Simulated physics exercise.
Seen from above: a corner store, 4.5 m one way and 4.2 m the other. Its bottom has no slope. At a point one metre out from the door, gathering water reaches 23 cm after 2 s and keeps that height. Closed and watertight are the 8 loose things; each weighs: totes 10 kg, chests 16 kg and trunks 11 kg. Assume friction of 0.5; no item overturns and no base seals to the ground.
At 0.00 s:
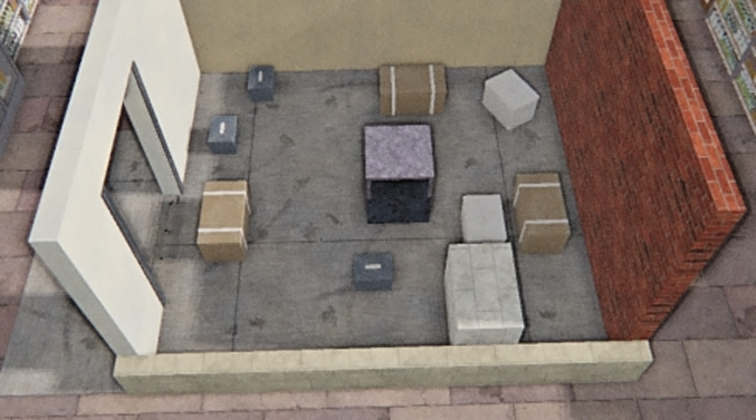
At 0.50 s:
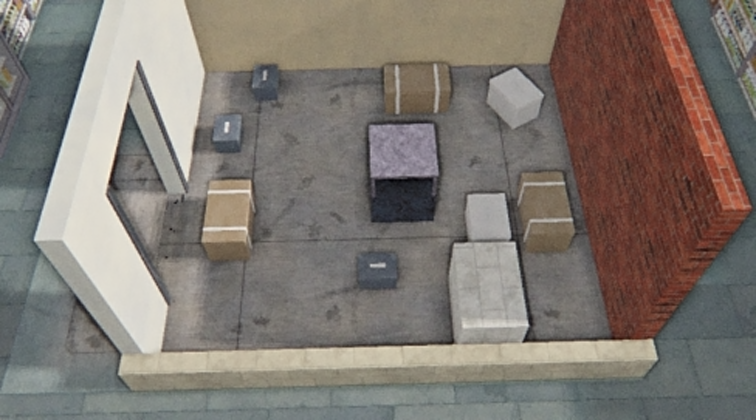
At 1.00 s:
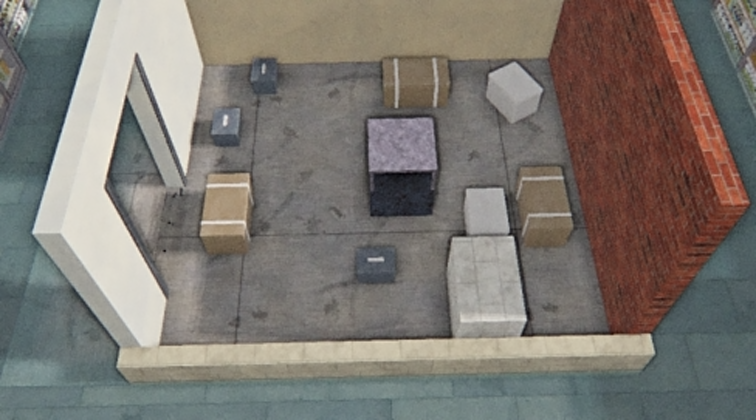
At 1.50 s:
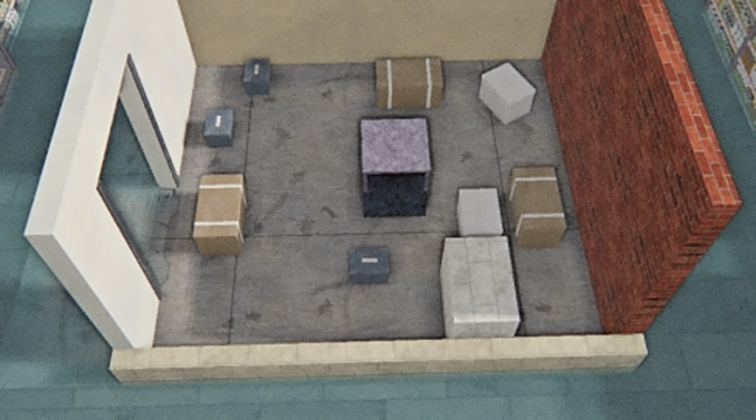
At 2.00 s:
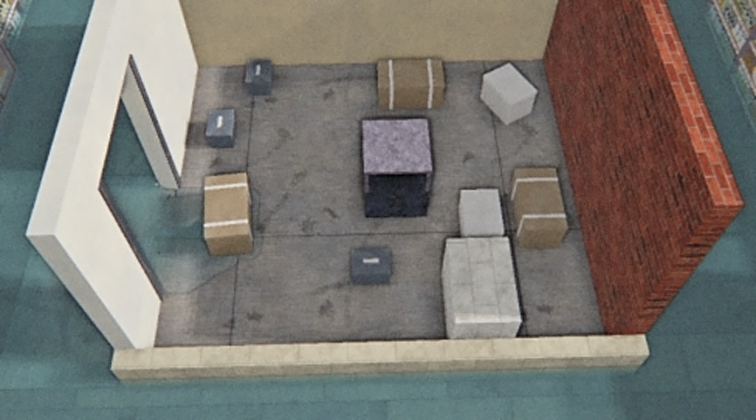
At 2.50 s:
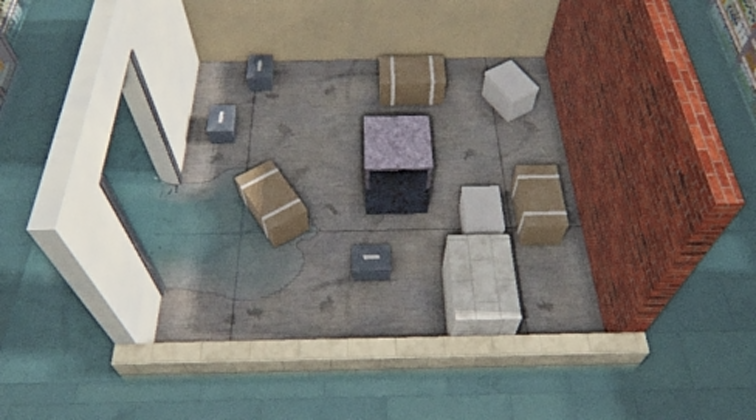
Water surrounding a small walled room, then spreading in through the left doorway, a nearby brown box turning and sliding right.
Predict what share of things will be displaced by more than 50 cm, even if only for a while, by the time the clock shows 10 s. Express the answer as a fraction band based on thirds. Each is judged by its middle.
The band is one third to two thirds.
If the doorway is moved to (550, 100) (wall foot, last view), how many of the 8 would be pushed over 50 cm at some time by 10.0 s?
Then the count would be 6.
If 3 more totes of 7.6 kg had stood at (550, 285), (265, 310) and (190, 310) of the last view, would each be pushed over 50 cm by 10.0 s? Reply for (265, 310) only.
Above the mark.
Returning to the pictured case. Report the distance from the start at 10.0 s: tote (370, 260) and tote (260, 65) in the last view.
They sit 150 cm and 10 cm away, in the order given.
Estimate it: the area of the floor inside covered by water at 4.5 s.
13 m2.
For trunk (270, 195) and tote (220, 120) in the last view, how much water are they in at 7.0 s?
Roughly 9 and 1 cm.
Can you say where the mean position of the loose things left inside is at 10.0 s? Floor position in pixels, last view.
I'd put it around (427, 144).
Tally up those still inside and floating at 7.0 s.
At that instant the tally stands at 2.
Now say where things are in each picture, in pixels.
A trunk at (222, 211) rests on the ground; a tote at (373, 267), on the bottom; water covers 0.0 m2; 0 of 8 have shifted, in the first frame.
A trunk at (227, 210) rests on the ground; a tote at (378, 266), on the bottom; water covers 0.0 m2; 0 of 8 have shifted, in the second frame.
A trunk at (225, 204), on the bottom; a tote at (376, 260), on the bottom; water covers 0.0 m2; 0 of 8 have shifted, in the third frame.
A trunk at (218, 205), on the bottom; a tote at (369, 261) rests on the ground; water covers 0.0 m2; 0 of 8 have shifted, in the fourth frame.
A trunk at (225, 205) rests on the ground, 6 cm from its start; a tote at (371, 261) rests on the ground; 0.6 m2 under water; 1 of 8 have shifted, in the fifth frame.
A trunk at (270, 194), on the bottom, 53 cm from its start; a tote at (371, 258), on the bottom; water covers 1.9 m2; 1 of 8 have shifted, in the sixth frame.
After 3.5 s 1 of 8 are over 50 cm from their spots; 1 afloat.
After 4.5 s 2 of 8 are over 50 cm from their spots; 1 afloat.
After 7.0 s 3 of 8 are over 50 cm from their spots; 2 afloat.
After 10.0 s 5 of 8 are over 50 cm from their spots, and 5 have been at some point; 6 afloat.
